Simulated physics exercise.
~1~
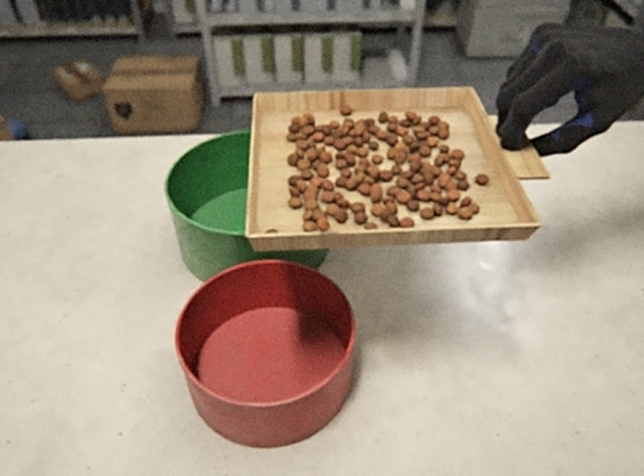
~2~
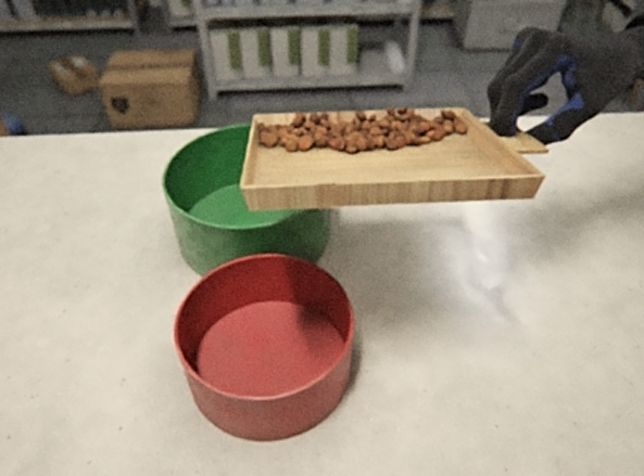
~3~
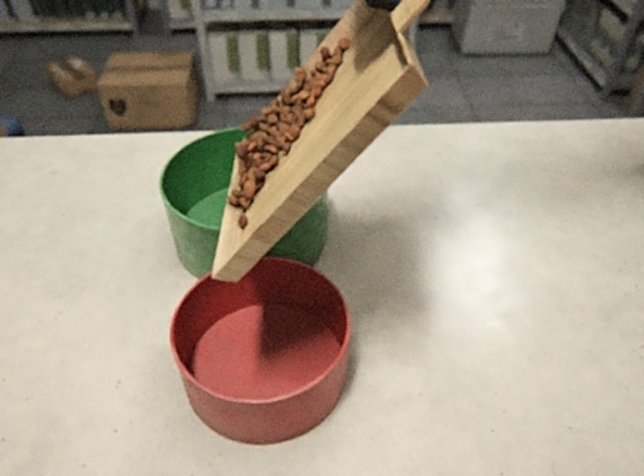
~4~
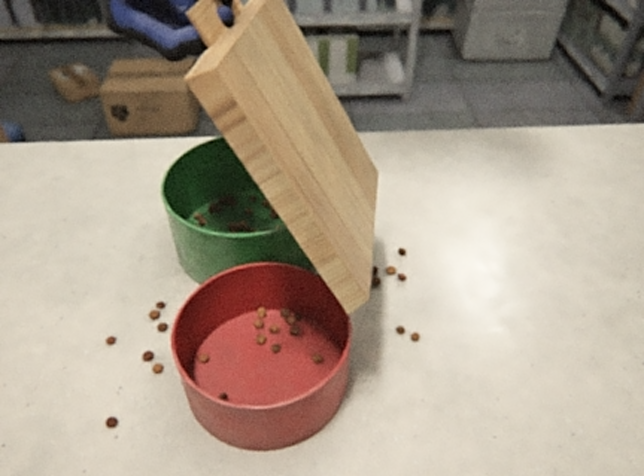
Gloved hand tipping a wooden tray of dog kibble over green and red pots, pieces landing in both and scattering across the table.
